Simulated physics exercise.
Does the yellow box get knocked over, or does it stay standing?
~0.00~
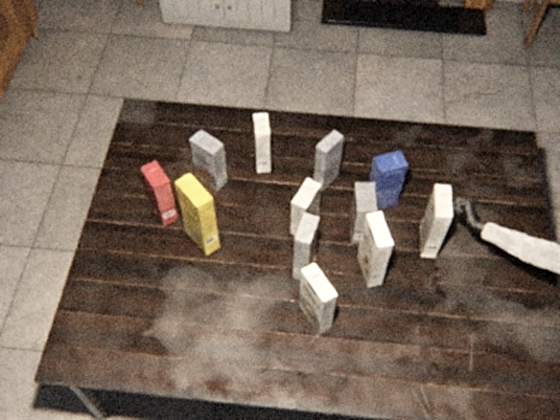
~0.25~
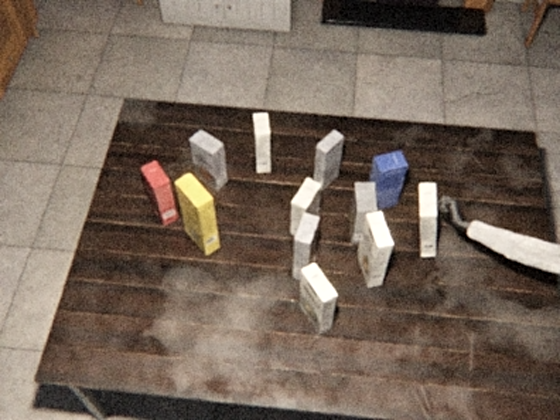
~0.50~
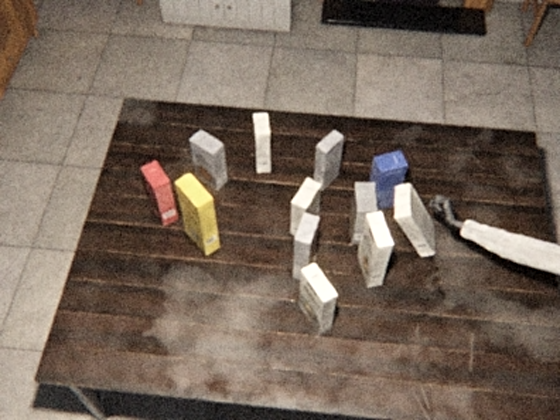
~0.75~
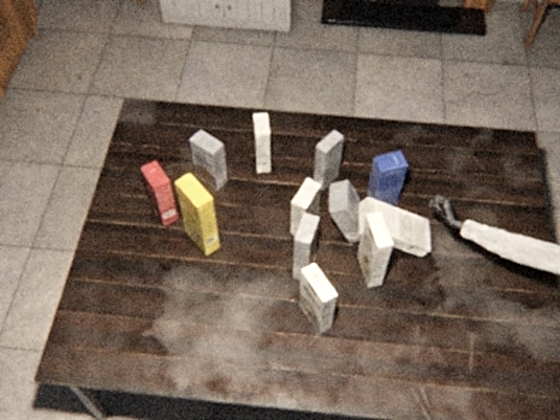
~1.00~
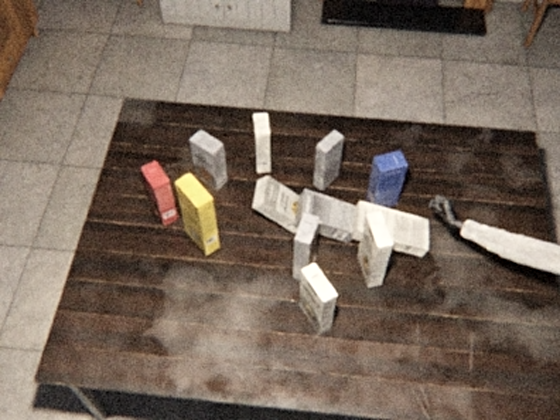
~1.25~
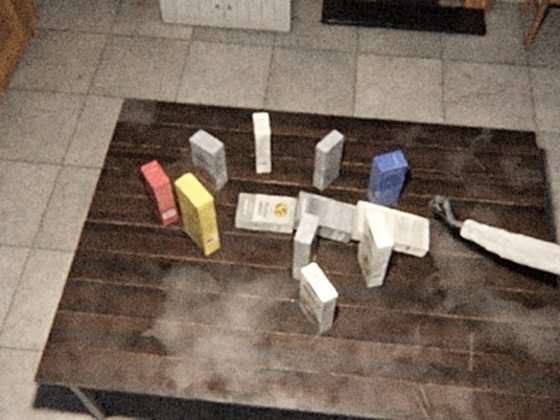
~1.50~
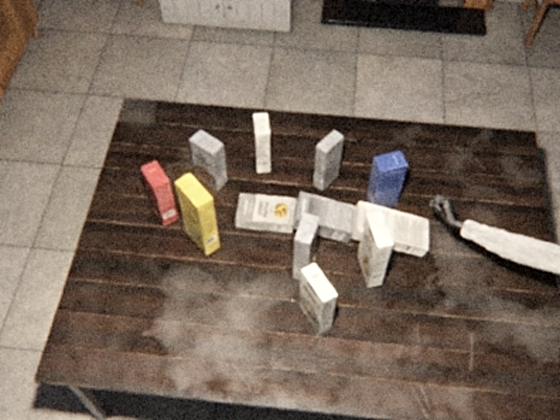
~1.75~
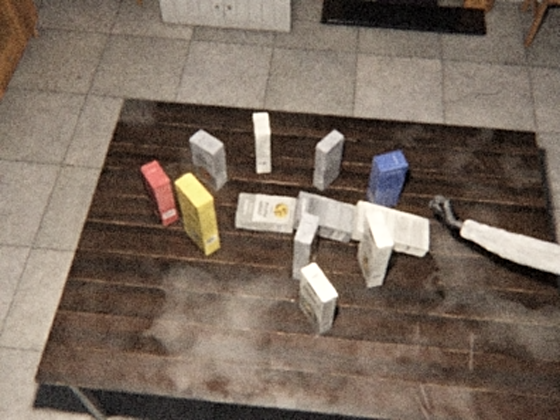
The yellow box stays standing, as the last box to topple comes down to the right of it and leaves it in place.
The footage shows a dark-tipped white arm at the right tipping a white box leftward on a table of upright boxes, then stopping. A grey box and another white one topple in turn, and three lie flat while the yellow, red, blue and remaining boxes stand.
